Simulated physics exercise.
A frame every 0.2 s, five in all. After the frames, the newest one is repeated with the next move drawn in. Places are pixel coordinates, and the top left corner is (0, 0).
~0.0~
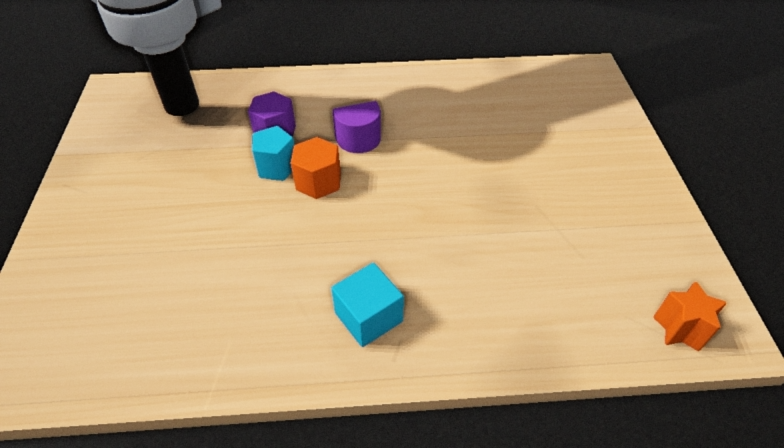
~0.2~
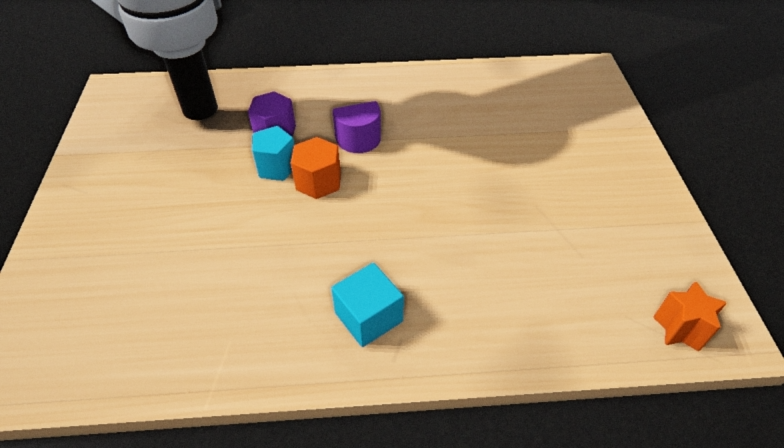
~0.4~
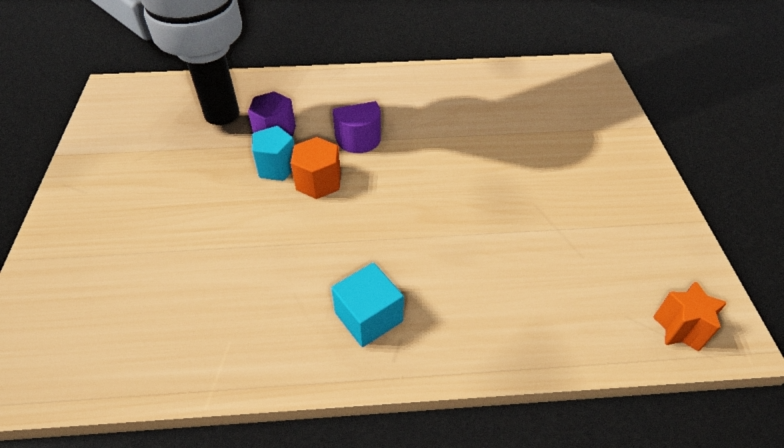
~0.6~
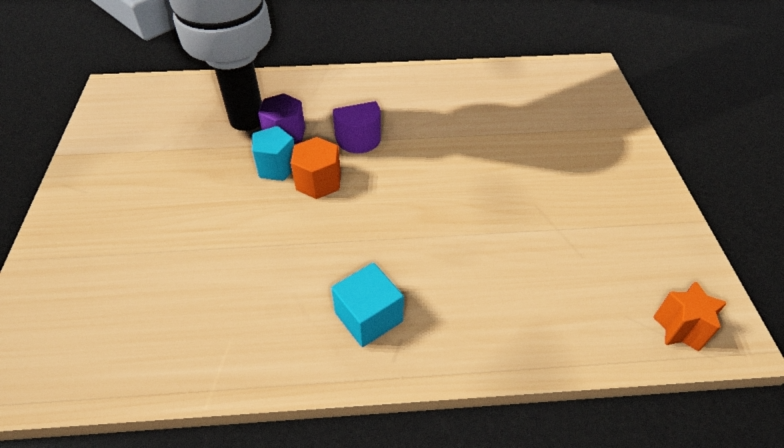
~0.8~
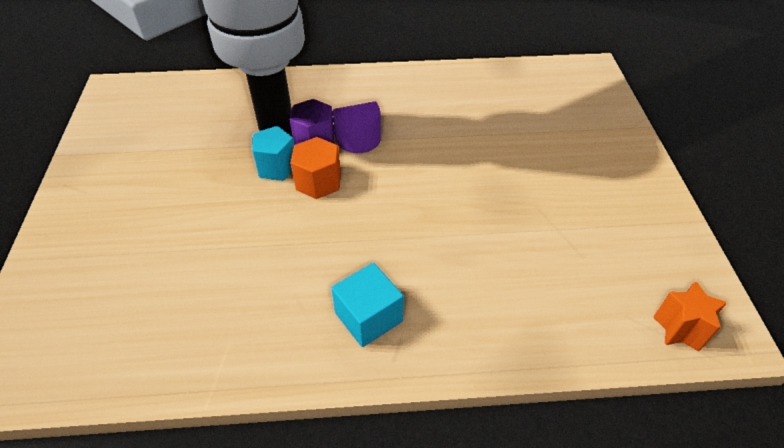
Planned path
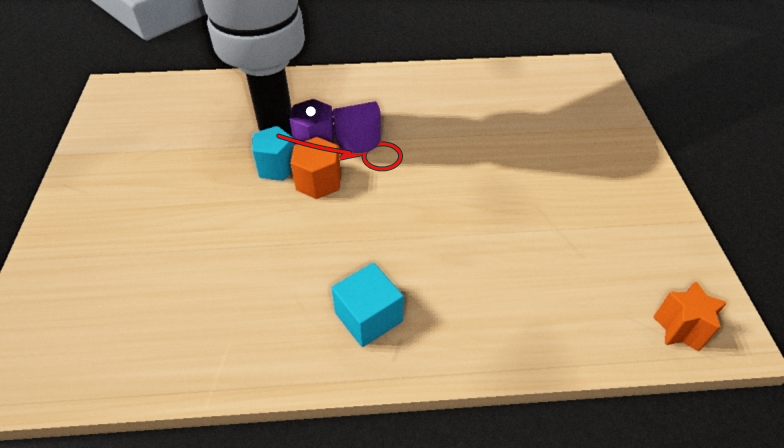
Robot arm with a black rod moving right across a wooden board, pushing a purple hexagonal block toward a purple D-shaped block.
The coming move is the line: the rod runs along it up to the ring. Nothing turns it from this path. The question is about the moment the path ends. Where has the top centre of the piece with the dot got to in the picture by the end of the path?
Somewhere near (423, 124).
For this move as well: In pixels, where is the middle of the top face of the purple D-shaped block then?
Its top middle is near (464, 114).
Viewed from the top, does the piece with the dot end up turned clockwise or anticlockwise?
Turns anticlockwise.
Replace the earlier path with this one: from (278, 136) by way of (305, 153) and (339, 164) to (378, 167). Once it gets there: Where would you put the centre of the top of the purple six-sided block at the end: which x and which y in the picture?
I'd say the purple six-sided block ends with its top centre at (411, 122).
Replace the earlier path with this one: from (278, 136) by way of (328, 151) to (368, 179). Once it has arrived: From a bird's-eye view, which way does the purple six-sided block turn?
It goes round opposite to clock hands.
Drawn move, from (278, 136) over (328, 149) to (382, 156); the dot is on the purple six-sided block.
What follows on the original path. One third of the way, rod at (311, 136); purple six-sided block at (349, 116), turned 20° anticlockwise; purple D-shaped block at (393, 115).
Two thirds of the way, rod at (345, 142); purple six-sided block at (384, 121), turned 25° anticlockwise; purple D-shaped block at (428, 116).
At the end, rod at (382, 146); turquoise five-sided block still; purple six-sided block at (423, 124), turned 30° anticlockwise; purple D-shaped block at (464, 114).
